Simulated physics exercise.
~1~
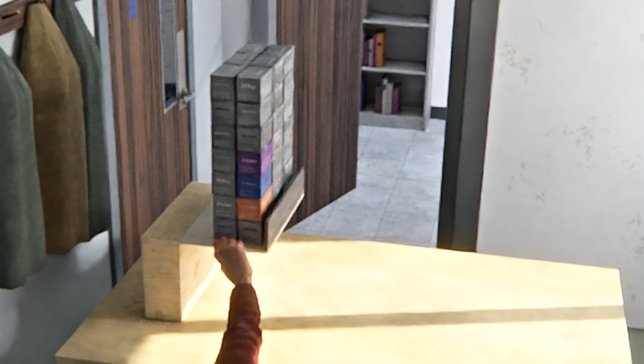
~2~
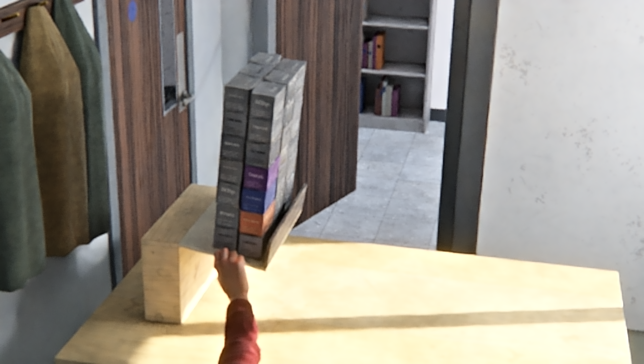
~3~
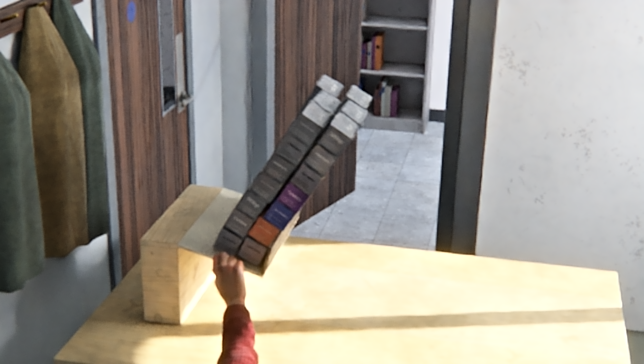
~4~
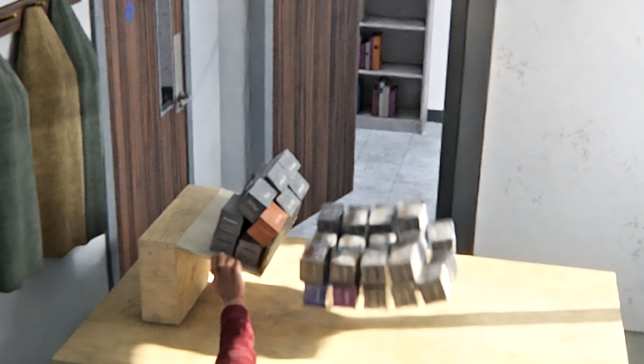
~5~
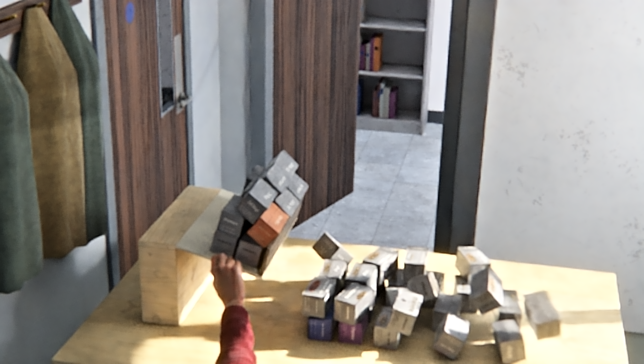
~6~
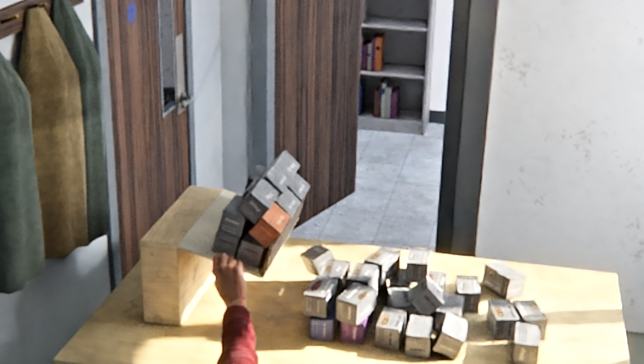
A tall stack of small grey packets on a tilting tray, with a hand at its base, leaned right and toppled, spilling most of them across the wooden table, while the orange one stayed in a slanted heap still on the tray.
